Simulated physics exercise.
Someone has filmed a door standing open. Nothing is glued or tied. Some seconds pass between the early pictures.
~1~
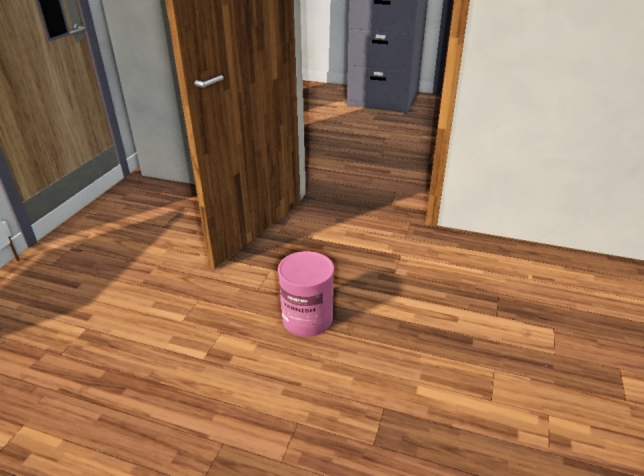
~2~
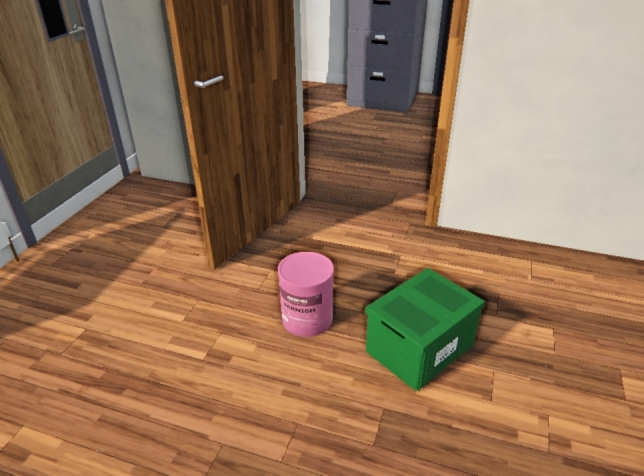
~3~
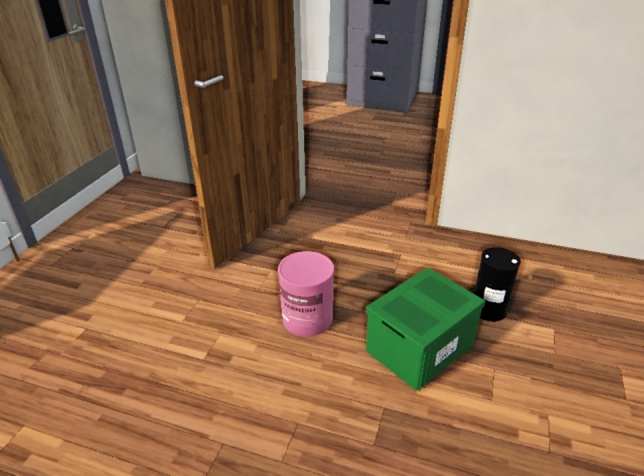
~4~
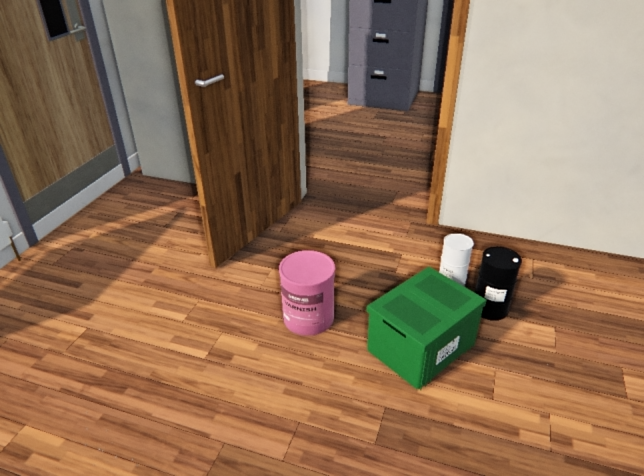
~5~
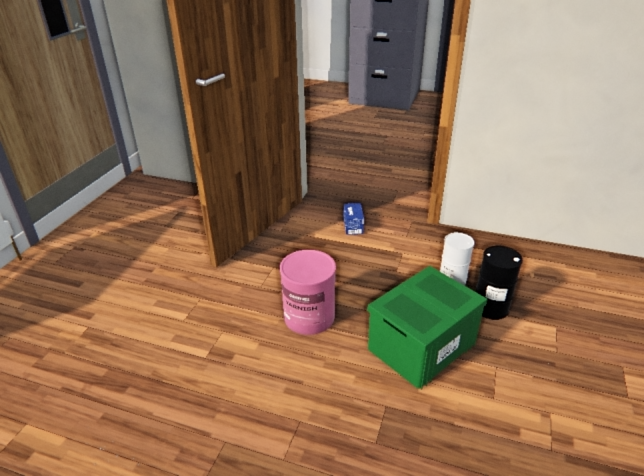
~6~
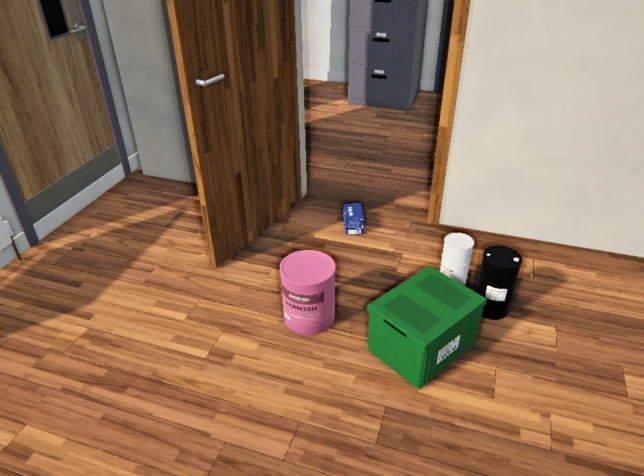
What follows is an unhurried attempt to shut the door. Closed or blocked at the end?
In the end the door reaches the frame.
Then, 0.80 s after the last picture, door 74° open.
Then, 1.50 s after the last picture, door 28° open; blue box slid a little near (359, 215).
Then, 1.80 s after the last picture, door 8° open; blue box slid about its own width near (369, 206).
At rest, door 0° open; moved from the start, blue box; the other 4 in place. Seen from the same camera at the end, blue box near (373, 198).
